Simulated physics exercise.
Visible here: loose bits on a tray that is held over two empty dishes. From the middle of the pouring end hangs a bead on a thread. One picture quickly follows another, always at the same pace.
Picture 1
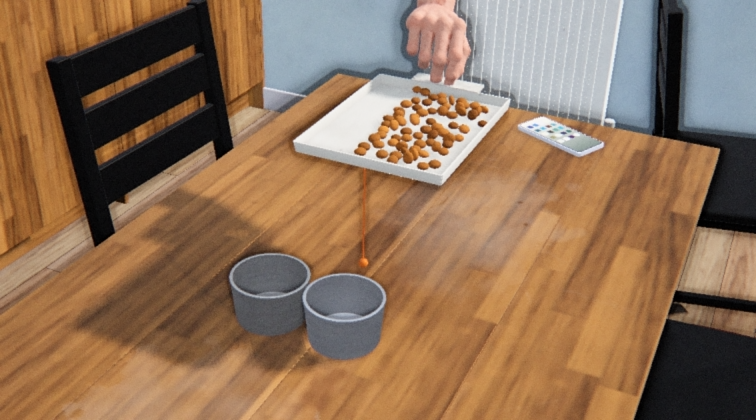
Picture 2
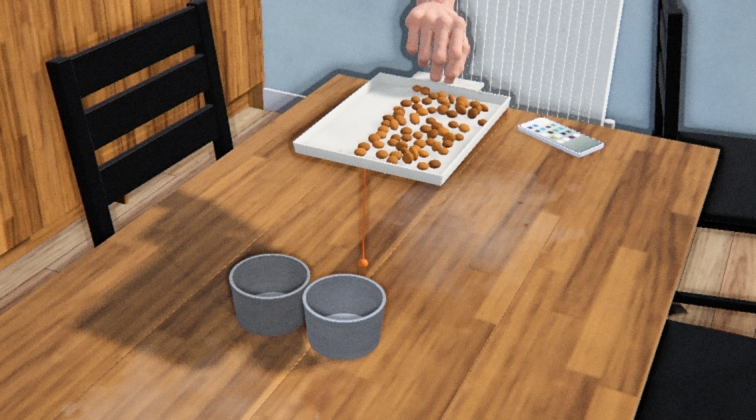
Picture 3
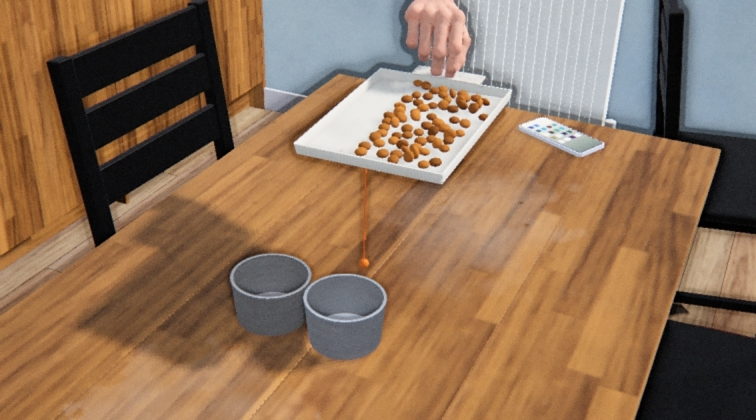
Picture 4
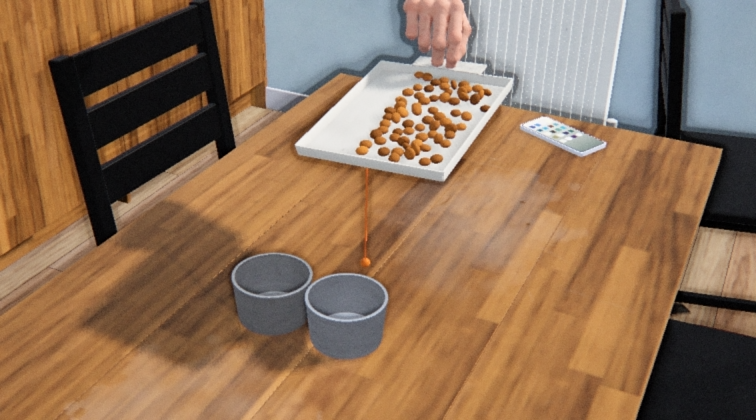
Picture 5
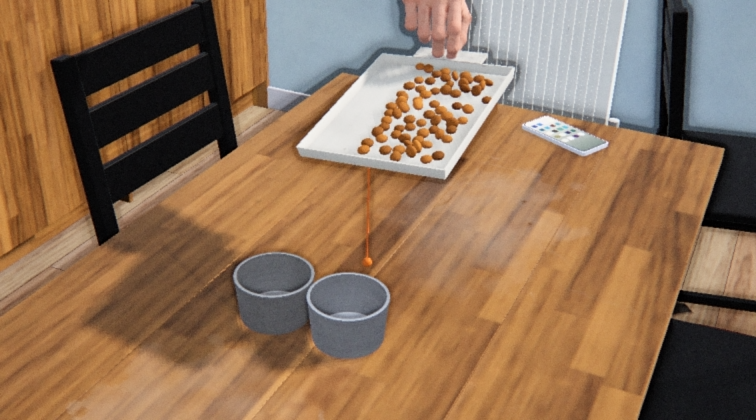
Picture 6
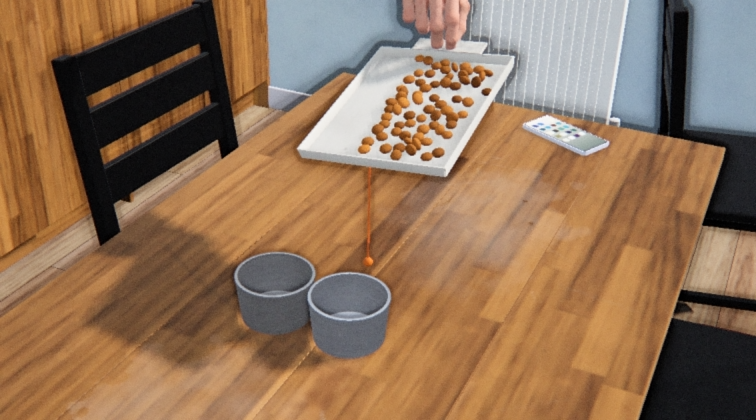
At a wooden table, a hand slowly tilts a white tray of brown bits near two grey dishes.
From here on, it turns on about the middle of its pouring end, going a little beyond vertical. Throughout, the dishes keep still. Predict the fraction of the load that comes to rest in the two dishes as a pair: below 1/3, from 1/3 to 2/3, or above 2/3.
From 1/3 to 2/3.
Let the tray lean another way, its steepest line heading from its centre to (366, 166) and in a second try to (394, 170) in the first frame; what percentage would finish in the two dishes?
First case: 70 %; second case: 30 %.
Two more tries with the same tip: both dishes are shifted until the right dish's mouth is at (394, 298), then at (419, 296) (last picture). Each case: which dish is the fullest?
Outcome A - the left-side one; outcome B - the left-side one.
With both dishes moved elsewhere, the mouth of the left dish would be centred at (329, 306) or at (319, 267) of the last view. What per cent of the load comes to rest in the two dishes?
You'd end up with around 10 per cent and then around 80 per cent.
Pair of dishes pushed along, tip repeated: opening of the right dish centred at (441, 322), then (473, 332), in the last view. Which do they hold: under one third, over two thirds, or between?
Trial 1 - under a third. Trial 2 - below one third.
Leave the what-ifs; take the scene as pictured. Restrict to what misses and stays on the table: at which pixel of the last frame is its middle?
At about (323, 283).
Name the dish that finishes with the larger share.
That's the left side.
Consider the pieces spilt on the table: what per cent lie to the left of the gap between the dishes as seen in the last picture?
40 per cent, roughly.
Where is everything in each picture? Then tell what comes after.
In the first picture, corners of the pouring end at (296, 141) and (441, 174), level; middle of the load at (426, 130), bits of cat kibble; left dish at (251, 311); right dish at (326, 335); bead on its thread at (363, 263).
In the second picture, corners of the pouring end at (296, 142) and (441, 174), level; middle of the load at (426, 129).
In the third picture, corners of the pouring end at (297, 143) and (442, 173), tipped barely, lowest at the left corner; middle of the load at (427, 126).
In the fourth picture, corners of the pouring end at (298, 144) and (443, 171), tipped a little, lowest at the left corner; middle of the load at (428, 120).
In the fifth picture, corners of the pouring end at (299, 146) and (444, 169), tipped a little, lowest at the left corner; middle of the load at (429, 115).
In the sixth picture, corners of the pouring end at (300, 148) and (444, 167), tipped a little, lowest at the left corner; middle of the load at (429, 109); left dish at (256, 310); right dish at (331, 333).
Soon, tray tipped steeply; nearly all on the tray; a stray few in the left dish; a small part in the air.
A while on, tray tipped right over; about two thirds on the tray; a stray few in the right dish; a small part in the left dish; a stray few outside both; about a quarter in the air.
Towards the end, tray tipped past a quarter turn; a small part in the right dish; about a third in the left dish; about half outside both.
Finally, tray tipped past a quarter turn; a small part in the right dish; about a third in the left dish; about half outside both.
